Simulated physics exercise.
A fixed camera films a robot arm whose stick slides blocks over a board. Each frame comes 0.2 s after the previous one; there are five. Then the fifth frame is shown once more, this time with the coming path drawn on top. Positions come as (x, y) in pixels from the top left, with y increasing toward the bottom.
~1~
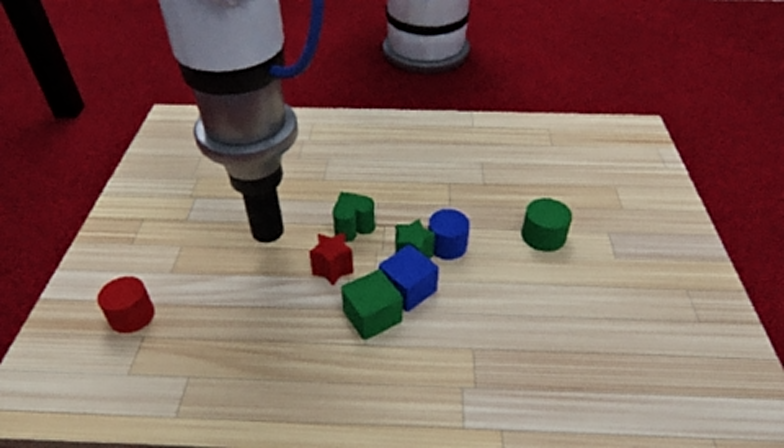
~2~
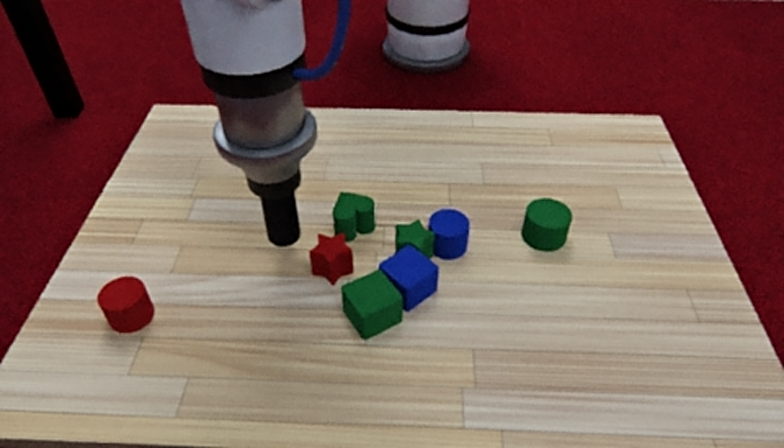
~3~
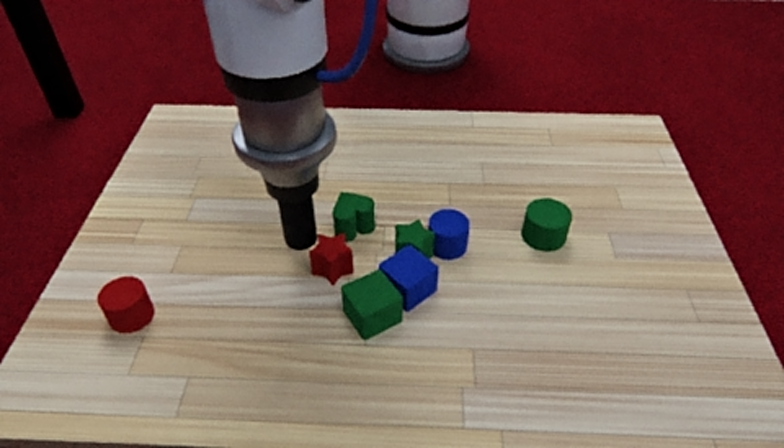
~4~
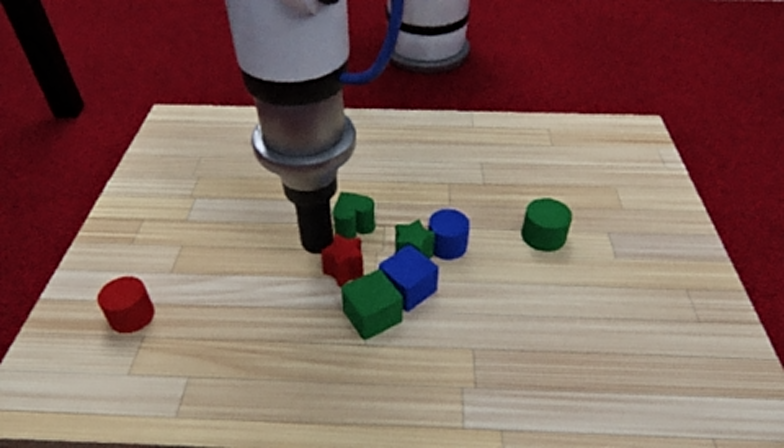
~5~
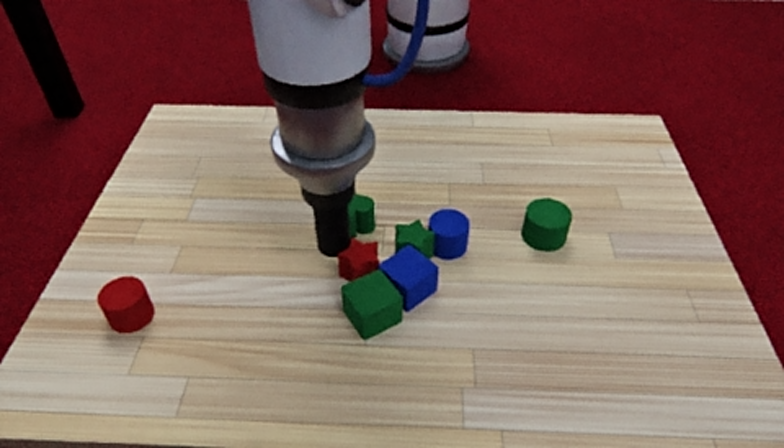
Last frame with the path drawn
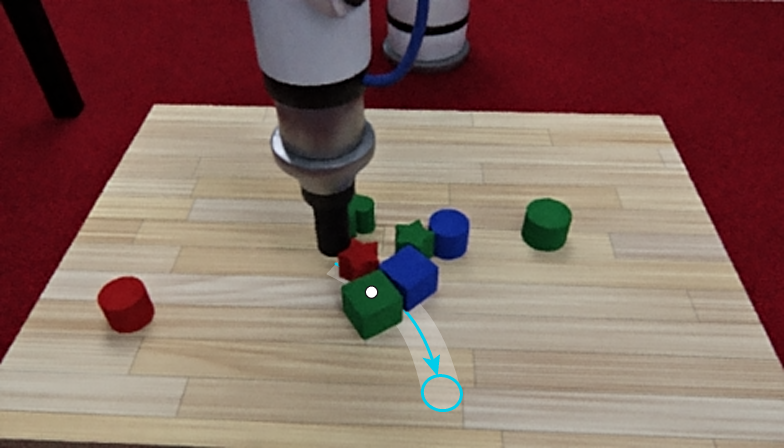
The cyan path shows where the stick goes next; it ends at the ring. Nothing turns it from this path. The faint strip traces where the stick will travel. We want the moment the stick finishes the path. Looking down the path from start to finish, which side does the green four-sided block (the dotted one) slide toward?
Out to the right.
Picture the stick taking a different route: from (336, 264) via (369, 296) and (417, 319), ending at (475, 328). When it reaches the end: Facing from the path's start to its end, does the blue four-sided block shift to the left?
The answer is yes.
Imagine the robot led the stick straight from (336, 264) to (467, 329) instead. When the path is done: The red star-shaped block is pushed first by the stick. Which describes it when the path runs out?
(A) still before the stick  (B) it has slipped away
A: Still before the stick.
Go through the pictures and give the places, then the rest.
Tip of the stick (268, 233), middles of tops, green heart block (352, 205), red star-shaped block (331, 246), green four-sided block (372, 292), blue four-sided block (409, 266), green star-shaped block (413, 233), in the first picture.
Stick (285, 237), nothing pushed, in the second picture.
Stick (301, 240), nothing pushed, in the third picture.
Stick (318, 244), red star-shaped block (343, 248), in the fourth picture.
Stick (334, 247), green heart block (352, 205), red star-shaped block (360, 252), green four-sided block (372, 292), blue four-sided block (409, 266), green star-shaped block (413, 233), in the fifth picture.
The line goes from (336, 264) over (384, 291) and (421, 334) to (442, 393); the dot is on the green four-sided block.
What follows on the original path. One third of the way, stick (385, 276); red star-shaped block (411, 285); green four-sided block (389, 320), turned 50° clockwise; blue four-sided block (454, 285), turned 45° anticlockwise.
Two thirds of the way, stick (423, 319); red star-shaped block (460, 319), turned 25° anticlockwise; green four-sided block (391, 337), turned 85° clockwise; blue four-sided block (494, 299), turned 75° anticlockwise.
At the end, stick (443, 377); green heart block unmoved; red star-shaped block (470, 332), turned 60° anticlockwise; green four-sided block (389, 345), turned 105° clockwise; blue four-sided block (496, 299), turned 85° anticlockwise; green star-shaped block unmoved.
